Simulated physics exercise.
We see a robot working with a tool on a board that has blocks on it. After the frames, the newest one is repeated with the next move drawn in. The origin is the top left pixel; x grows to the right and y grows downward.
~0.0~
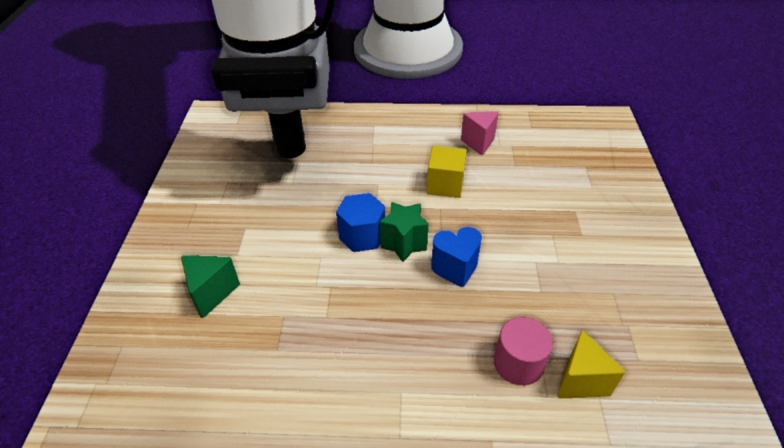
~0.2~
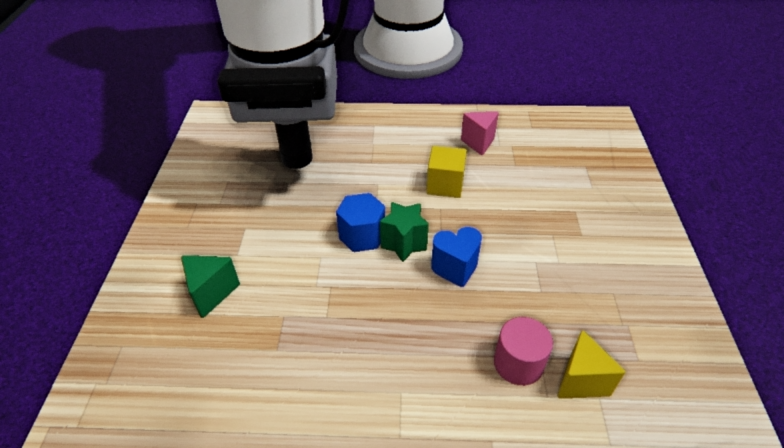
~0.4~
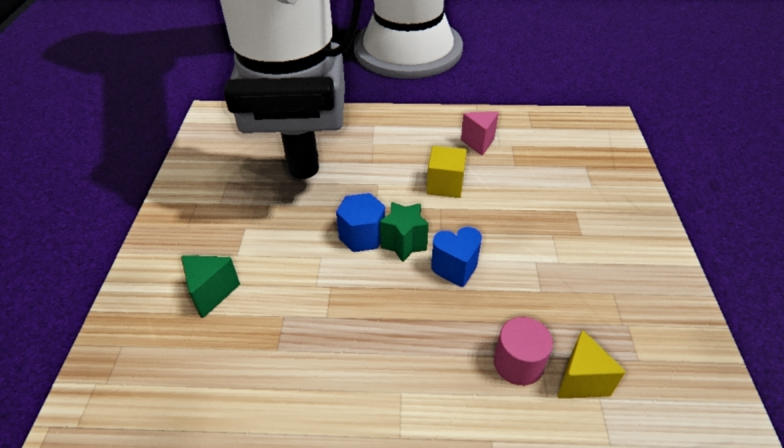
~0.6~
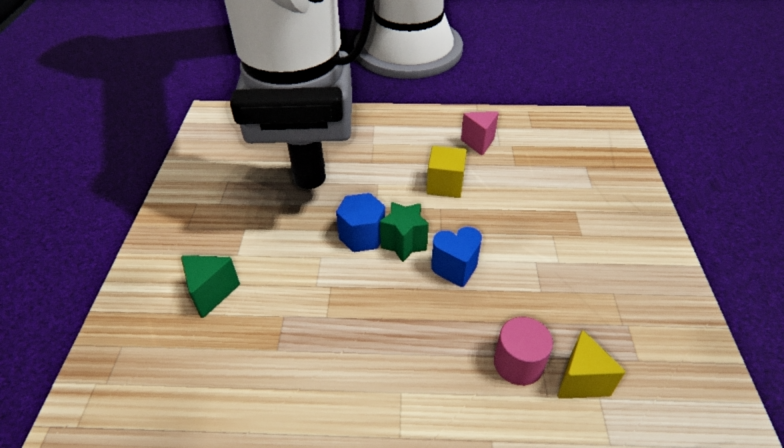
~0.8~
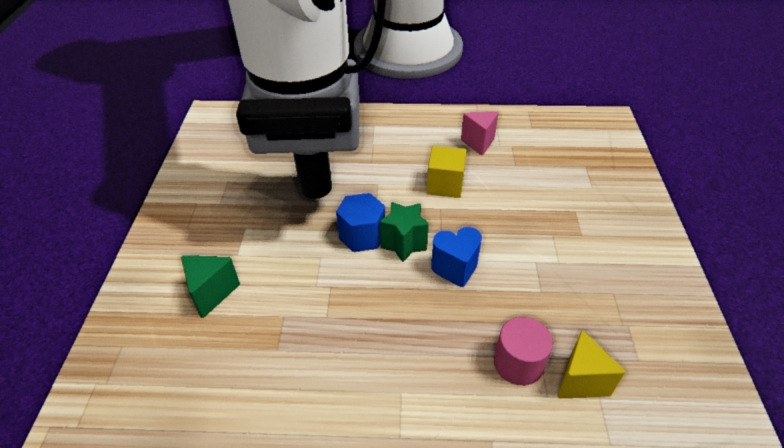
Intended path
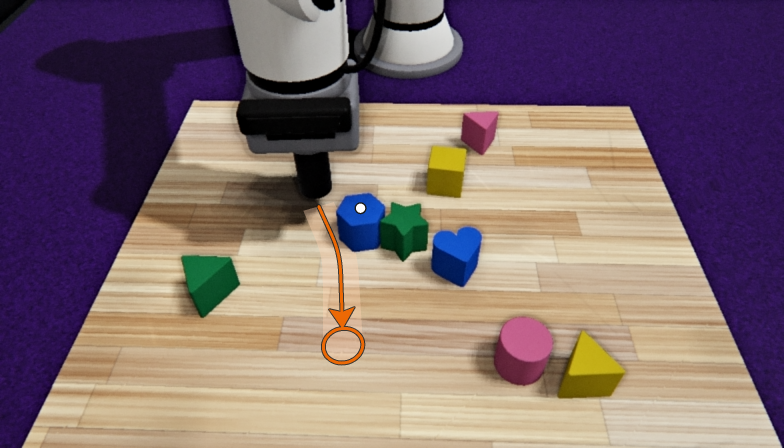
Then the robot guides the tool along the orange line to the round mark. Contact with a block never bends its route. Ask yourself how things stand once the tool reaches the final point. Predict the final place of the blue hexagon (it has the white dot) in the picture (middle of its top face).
At (377, 225).
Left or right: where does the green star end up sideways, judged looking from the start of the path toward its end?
The green star is shifted sideways to the left, facing along the path from start to end.
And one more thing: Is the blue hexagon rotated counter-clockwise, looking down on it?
Short answer: Yes.
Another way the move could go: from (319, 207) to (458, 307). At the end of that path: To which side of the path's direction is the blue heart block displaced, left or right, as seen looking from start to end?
Shifts left.
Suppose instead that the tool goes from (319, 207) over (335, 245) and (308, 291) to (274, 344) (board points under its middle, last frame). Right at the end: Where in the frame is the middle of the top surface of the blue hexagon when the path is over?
Located at (371, 221).
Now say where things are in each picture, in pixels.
The first picture shows lower end of the tool (291, 150), tops of blocks, blue hexagon (361, 208), green star (405, 216).
The second picture shows tool (298, 160), blocks as before.
The third picture shows tool (304, 170), blocks as before.
The fourth picture shows tool (310, 180), blocks as before.
The fifth picture shows tool (316, 189), blue hexagon (361, 208), green star (405, 216).
The drawn path runs from (319, 207) through (340, 266) to (343, 345); the dot is on the blue hexagon.
The first path, step by step. One third of the way, tool (334, 228); blue hexagon (372, 220), turned 20° anticlockwise; green star (415, 218), turned 25° anticlockwise.
Two thirds of the way, tool (339, 275); blue hexagon (377, 225), turned 30° anticlockwise; green star (419, 218), turned 35° anticlockwise.
At the end, tool (341, 329); blue hexagon (377, 225), turned 30° anticlockwise; green star (419, 218), turned 35° anticlockwise.
